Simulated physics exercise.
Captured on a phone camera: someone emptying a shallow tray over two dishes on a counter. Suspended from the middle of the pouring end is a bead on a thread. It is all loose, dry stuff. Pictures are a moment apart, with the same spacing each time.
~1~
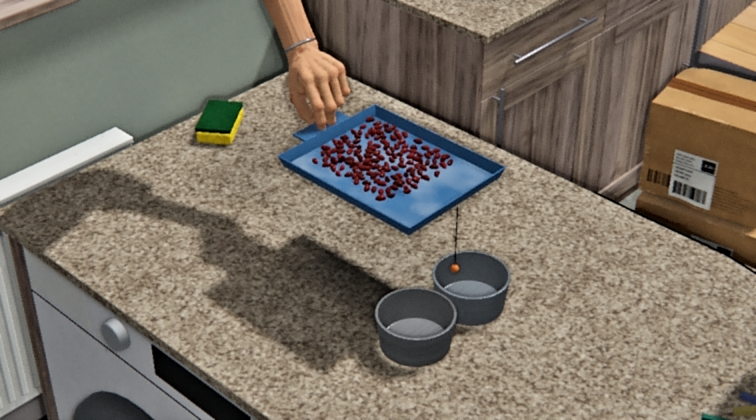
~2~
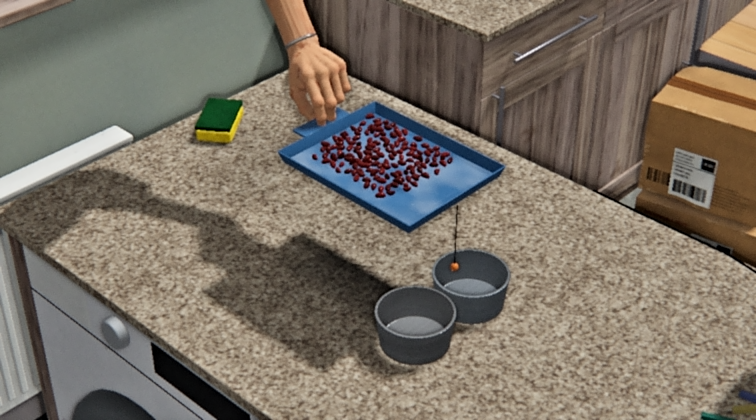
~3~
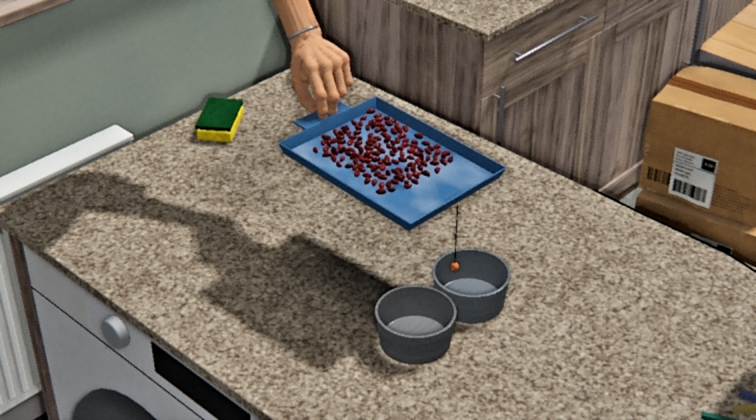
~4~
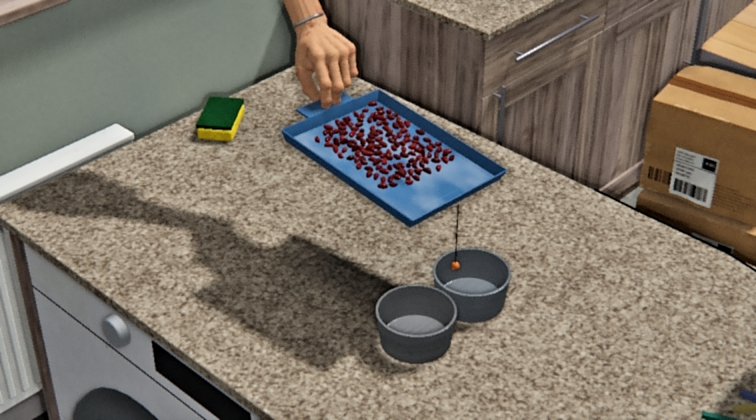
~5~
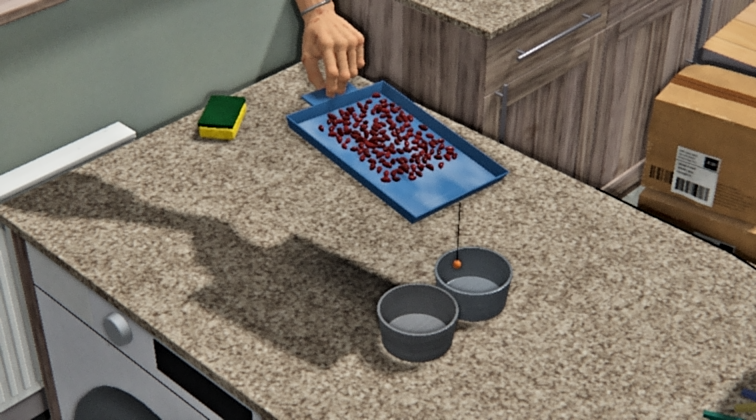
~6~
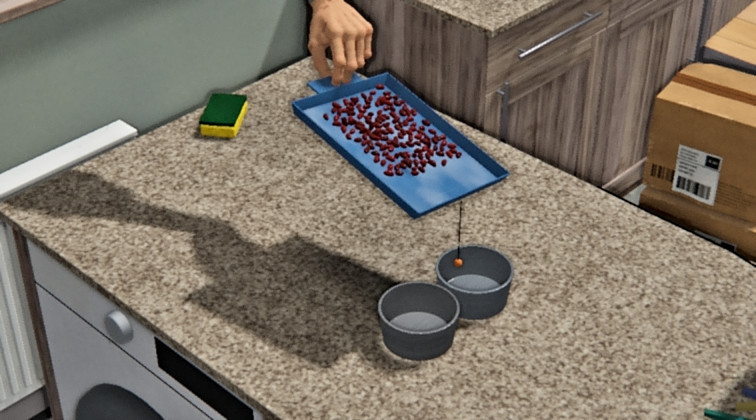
Kitchen counter, a hand gradually tilting a blue tray of dark red beans toward its right corner above two grey dishes.
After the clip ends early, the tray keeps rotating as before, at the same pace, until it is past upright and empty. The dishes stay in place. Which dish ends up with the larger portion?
The larger heap is bound to sit in the right dish there.
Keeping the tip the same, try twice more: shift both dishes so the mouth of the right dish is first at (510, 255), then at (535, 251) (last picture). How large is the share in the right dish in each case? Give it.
Trial 1 around 80 percent, trial 2 around 30 percent.
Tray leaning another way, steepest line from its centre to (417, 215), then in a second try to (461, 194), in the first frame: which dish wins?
Try 1: The left-side dish; try 2: The right-side dish.
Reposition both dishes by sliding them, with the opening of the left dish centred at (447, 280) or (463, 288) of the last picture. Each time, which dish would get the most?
First try: The rightmost dish. Second try: The rightmost dish.
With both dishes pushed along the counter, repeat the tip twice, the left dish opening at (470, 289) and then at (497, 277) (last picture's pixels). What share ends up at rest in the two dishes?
The first yields 70 per cent and the second 40 per cent.
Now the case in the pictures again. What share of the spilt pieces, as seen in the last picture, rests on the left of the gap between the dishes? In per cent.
Left fraction: Around 0 per cent.
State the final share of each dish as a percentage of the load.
Left dish about 0 per cent, right dish about 30 per cent.
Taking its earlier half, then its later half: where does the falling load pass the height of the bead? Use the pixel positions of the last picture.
I'd place the first part at (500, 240) and the rest at (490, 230).
Soon after the last picture, tray tipped steeply; most on the tray; a stray few in the right dish; a stray few outside both; a small part in the air.
A little later, tray tipped past a quarter turn; a small part on the tray; about a quarter in the right dish; about half outside both; a small part in the air.
Later still, tray tipped past a quarter turn; about a quarter in the right dish; about two thirds outside both.
At rest, tray tipped past a quarter turn; none in the left dish; about a quarter in the right dish; about two thirds outside both.
